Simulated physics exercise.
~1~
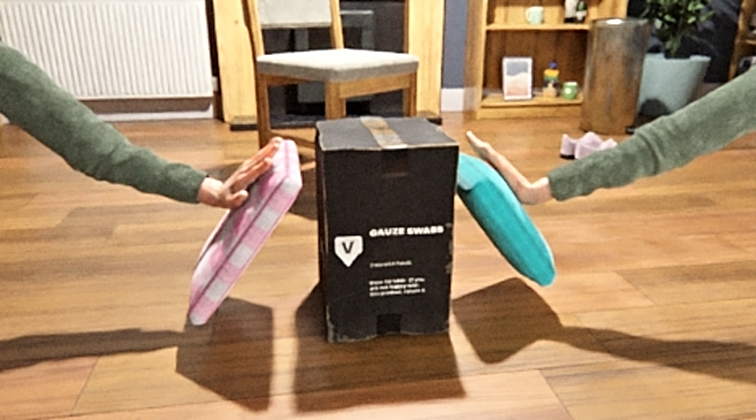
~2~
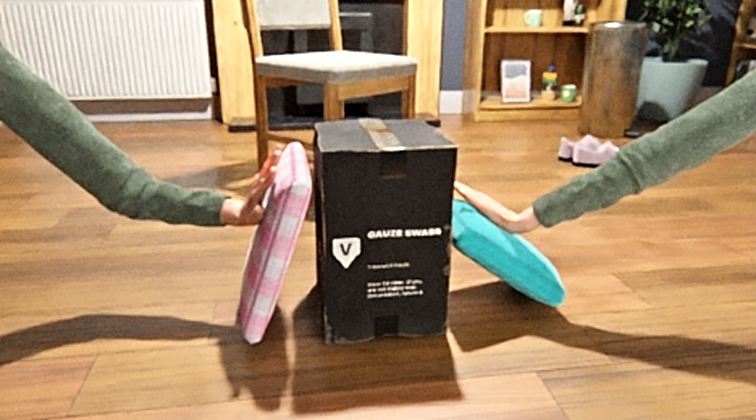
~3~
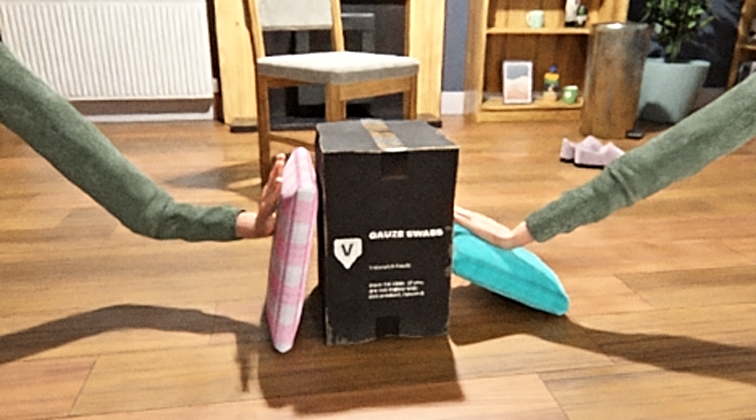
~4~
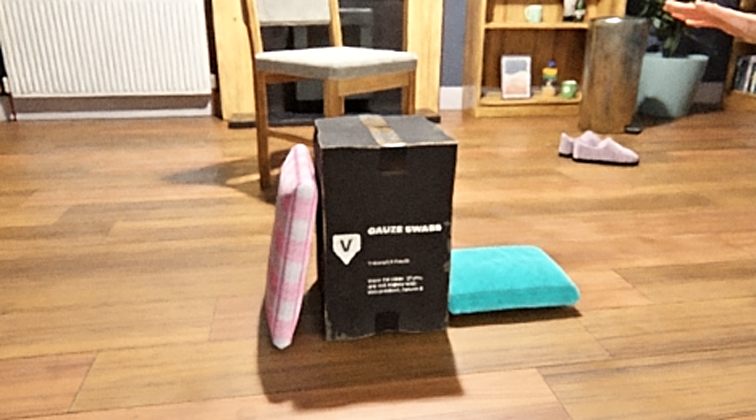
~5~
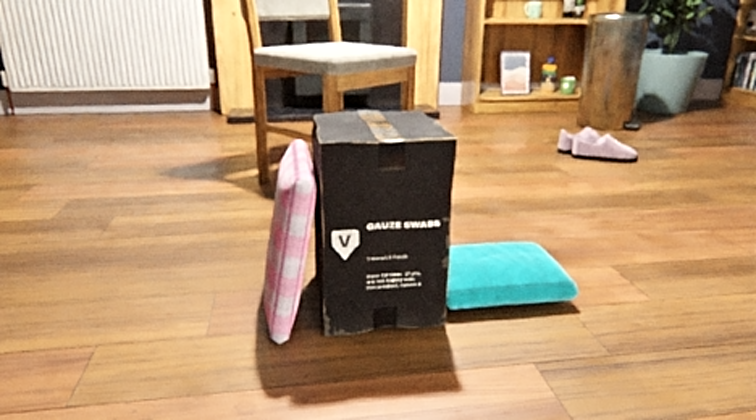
The video shows two hands resting a pink checked cushion and a turquoise soft bag against opposite sides of a black box. The turquoise one slides down, and after the hands pull away, it lies flat on the floor while the pink cushion stays leaning on the left.
